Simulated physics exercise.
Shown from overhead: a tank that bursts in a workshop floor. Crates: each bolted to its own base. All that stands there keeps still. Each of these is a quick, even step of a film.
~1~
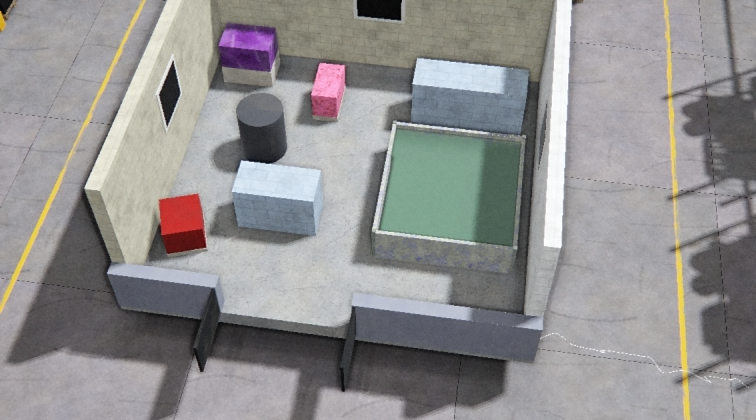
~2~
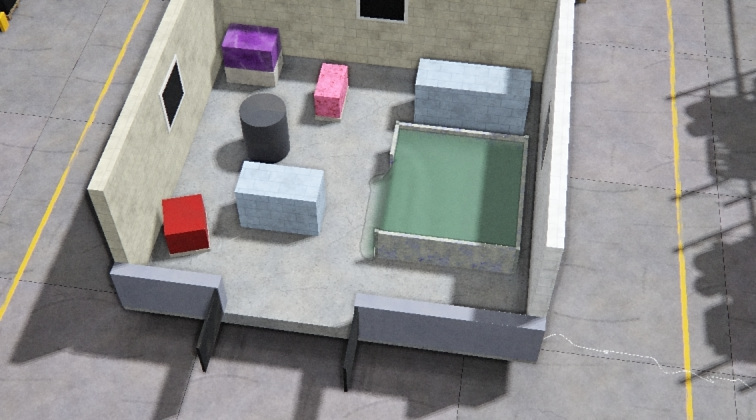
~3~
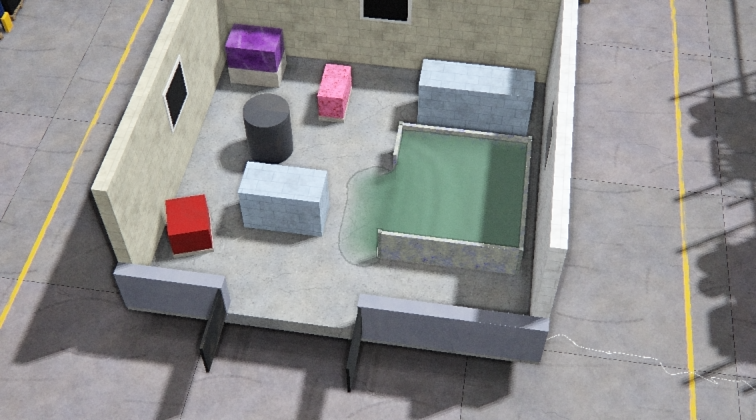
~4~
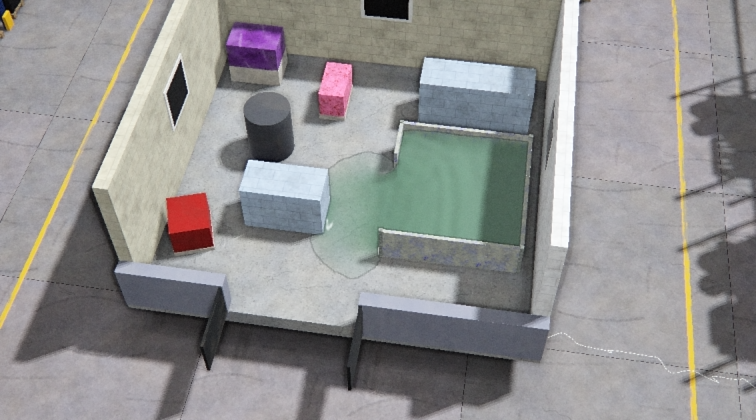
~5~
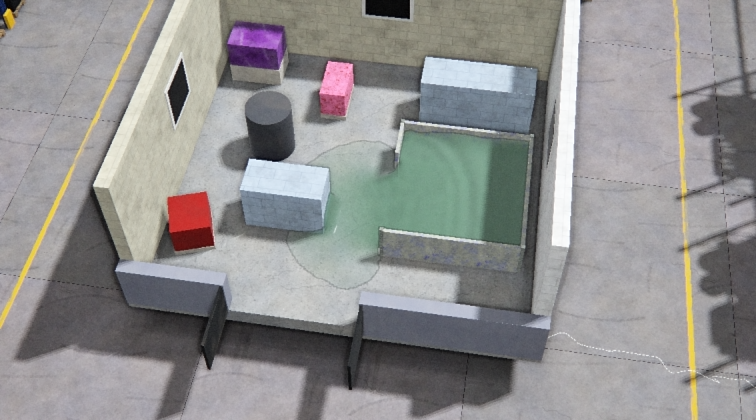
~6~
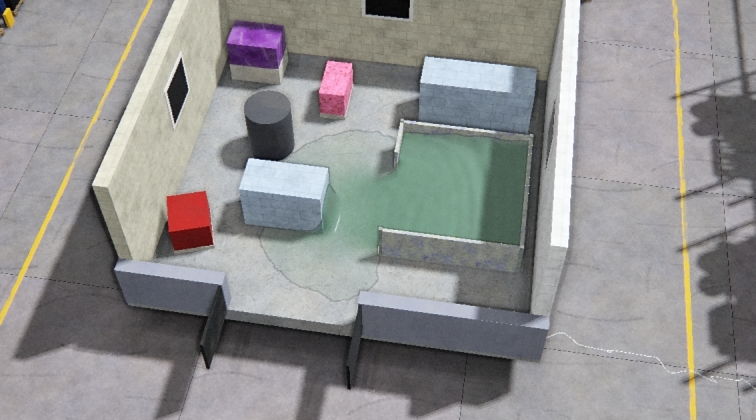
A tank of green water bursting open on its left side in a workshop, the water spreading across the floor around a pale blue block.
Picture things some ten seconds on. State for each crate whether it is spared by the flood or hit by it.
As I see it, pink crate: Touched; red crate: Touched; purple crate: Untouched.
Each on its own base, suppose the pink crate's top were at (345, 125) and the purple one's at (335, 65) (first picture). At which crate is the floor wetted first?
I would point to the crate marked pink.
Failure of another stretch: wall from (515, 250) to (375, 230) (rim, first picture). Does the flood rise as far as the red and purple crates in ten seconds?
The red crate is reached, the purple crate is not reached.
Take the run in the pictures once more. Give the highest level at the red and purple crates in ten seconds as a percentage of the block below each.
Close to 370 per cent, and close to 50 per cent, in that order.
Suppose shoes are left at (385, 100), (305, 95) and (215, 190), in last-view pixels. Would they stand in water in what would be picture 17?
Point one left clear, point two sodden, point three sodden.
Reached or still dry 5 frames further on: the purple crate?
For purple the answer is not wet.
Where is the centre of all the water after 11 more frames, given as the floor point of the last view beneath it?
The water centres close to (381, 204).
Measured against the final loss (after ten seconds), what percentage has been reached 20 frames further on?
It would be around 40 %.
A moment on, water covers 35 % of the floor; the pink crate water round its plinth, the red crate water round its plinth, the purple crate not reached.
Next, water covers 50 % of the floor; the pink crate water round its plinth, the red crate water round its plinth, the purple crate water round its plinth.
Then, water covers 65 % of the floor; the pink crate water round its plinth, the red crate water round its plinth, the purple crate water round its plinth.
Later, water covers 80 % of the floor; the pink crate water round its plinth, the red crate water round its plinth, the purple crate water round its plinth.
In the end, water covers 90 % of the floor; the pink crate was topped, the red crate was topped, the purple crate stayed above the water.
